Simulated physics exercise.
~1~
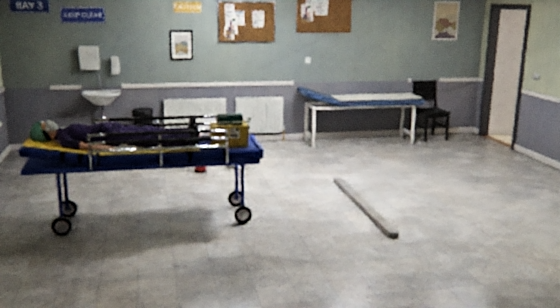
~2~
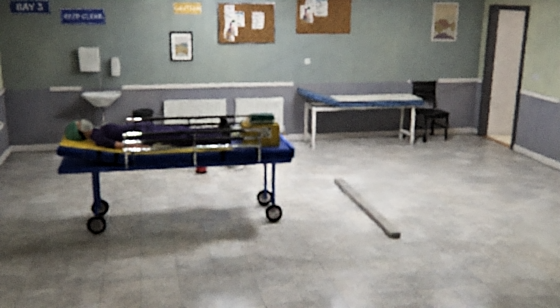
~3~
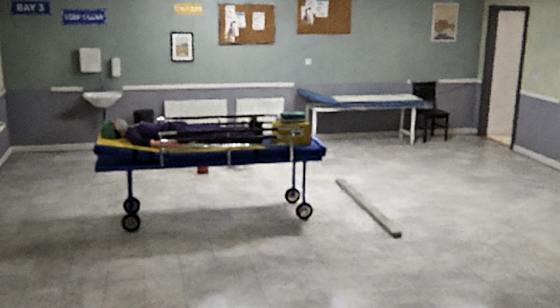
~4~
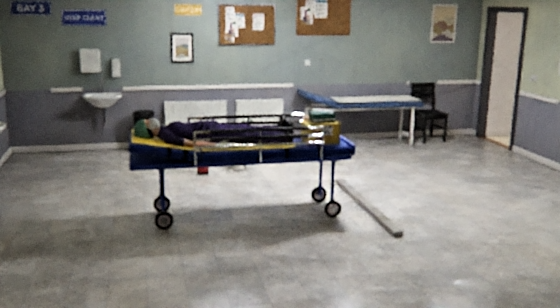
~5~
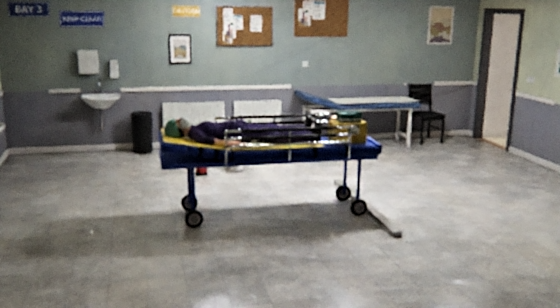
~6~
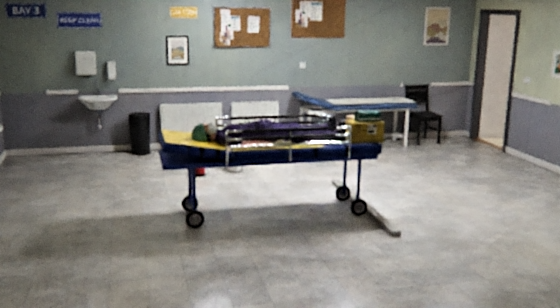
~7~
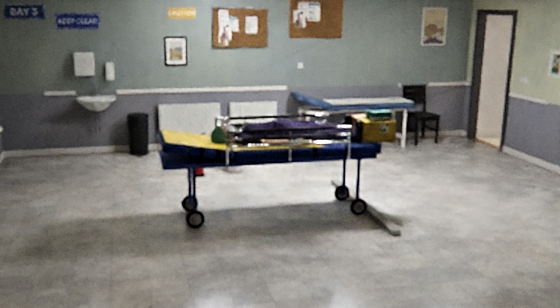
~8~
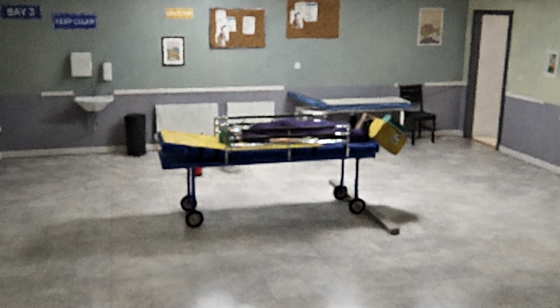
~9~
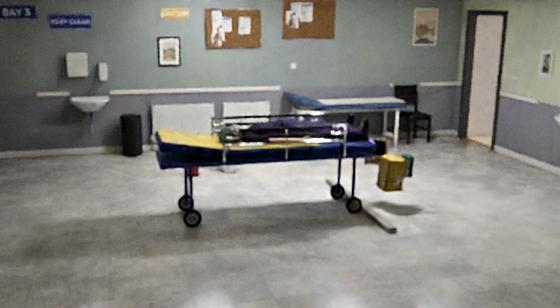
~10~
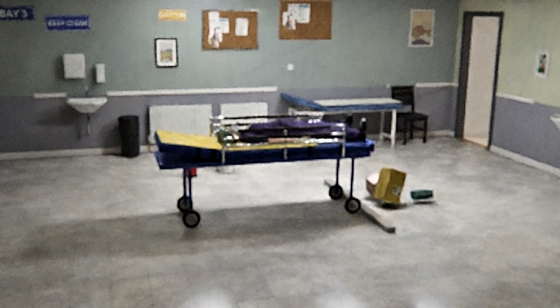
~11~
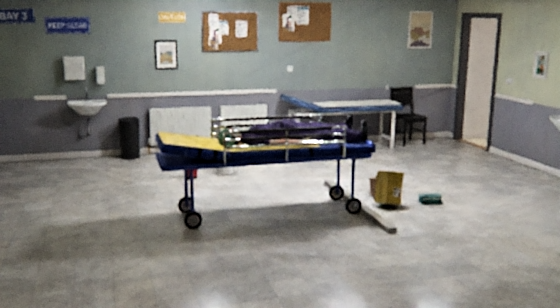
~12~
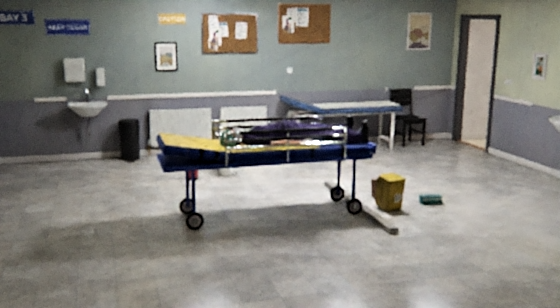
In a dim clinical room with a sink, notice boards and a couch against the back wall, a blue trolley rolls to the right carrying a person lying flat, with a yellow bag and a small teal box near the foot end. The trolley stops abruptly, level, at a low strip on the floor. The person and the items keep sliding right along the top, the person coming to rest short of the end. The bag, the teal box and a dark object tip over the edge and drop. They settle on the floor beside the still trolley.
